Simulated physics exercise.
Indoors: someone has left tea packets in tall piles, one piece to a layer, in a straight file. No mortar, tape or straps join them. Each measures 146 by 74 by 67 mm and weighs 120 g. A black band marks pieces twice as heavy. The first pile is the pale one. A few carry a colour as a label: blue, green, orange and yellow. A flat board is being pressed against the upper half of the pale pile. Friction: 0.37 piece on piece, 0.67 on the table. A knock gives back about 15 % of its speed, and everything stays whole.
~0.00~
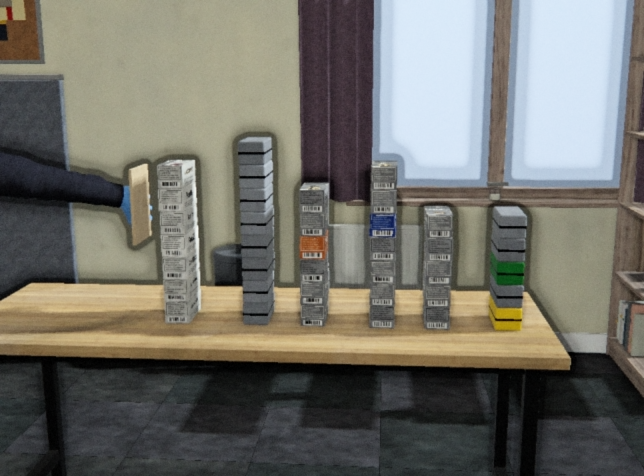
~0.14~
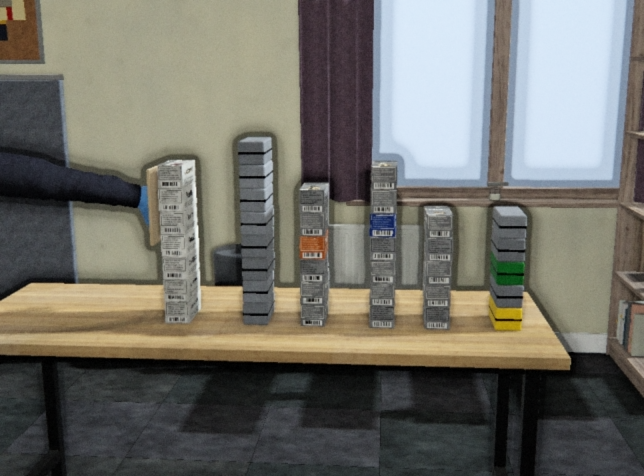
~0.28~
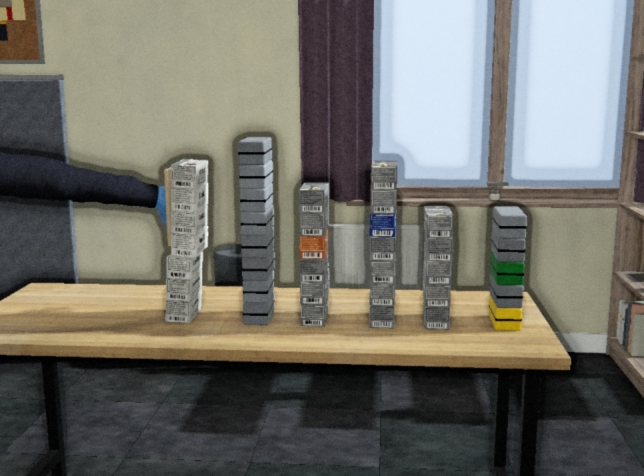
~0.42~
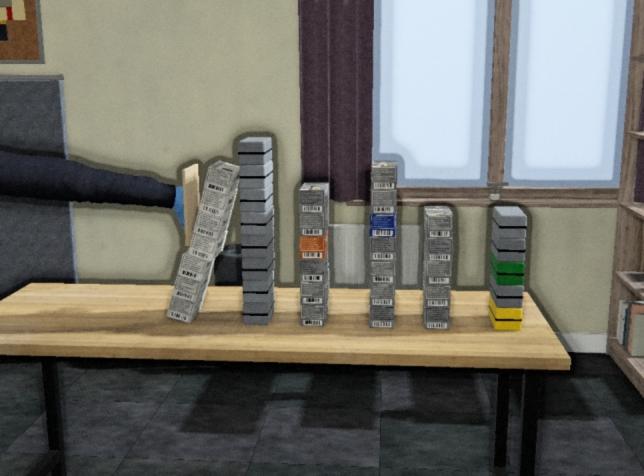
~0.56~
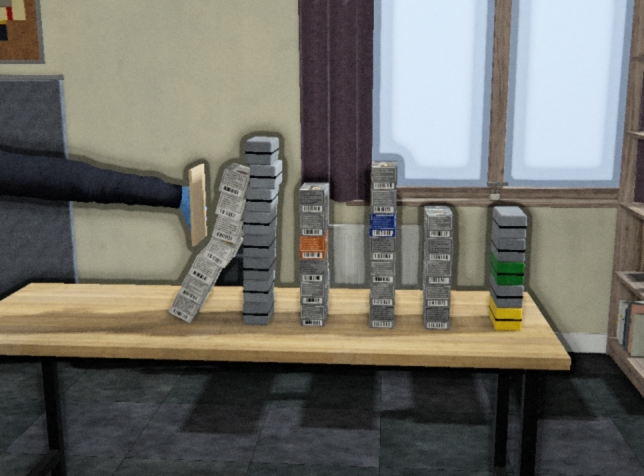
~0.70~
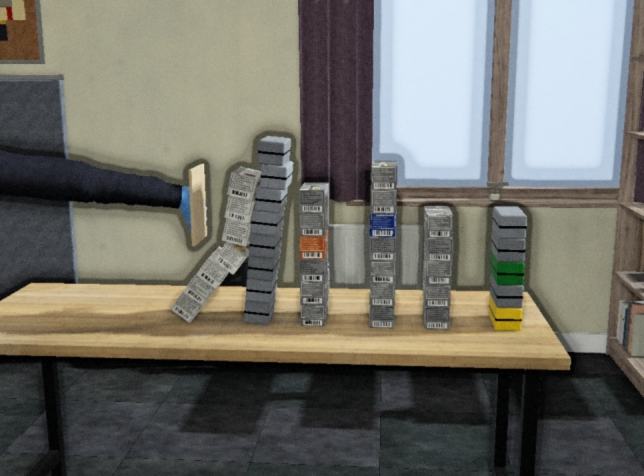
On a wooden table, a gloved hand pushed a flat board against the pale pile at the left of a row, and it leaned right, bent against the taller grey pile and nudged it slightly rightward.
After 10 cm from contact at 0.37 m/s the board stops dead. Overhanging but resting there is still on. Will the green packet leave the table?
That packet goes over the edge.
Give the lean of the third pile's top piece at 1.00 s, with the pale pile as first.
Roughly 10° from upright.
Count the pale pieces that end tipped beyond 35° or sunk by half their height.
7 pale pieces.
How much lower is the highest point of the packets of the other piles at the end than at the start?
About 30 cm.
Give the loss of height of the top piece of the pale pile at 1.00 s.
About 8 cm.
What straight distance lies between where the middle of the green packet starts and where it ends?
Some 99 cm.
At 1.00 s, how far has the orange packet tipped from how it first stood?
Roughly 15°.
After 1.00 s, 7 of the pale pile down; none of the 31 other packets off the table, 12 disturbed; green packet unmoved; orange packet leaning 14°.
After 1.26 s, 7 of the pale pile down; none of the 31 other packets off the table, 24 disturbed; green packet unmoved; orange packet leaning 34°, 54 mm lower.
After 1.54 s, 7 of the pale pile down; none of the 31 other packets off the table, 30 disturbed; green packet leaning 29°; orange packet leaning 30°, 12 cm lower.
After 1.96 s, 7 of the pale pile down; 8 of the 31 other packets off the table; green packet upside down; blue packet on its side.
By the end (2.3 s), 7 of the pale pile down; 9 of the 31 other packets off the table; green packet upside down; blue packet on its side; orange packet leaning 29°, 13 cm lower.
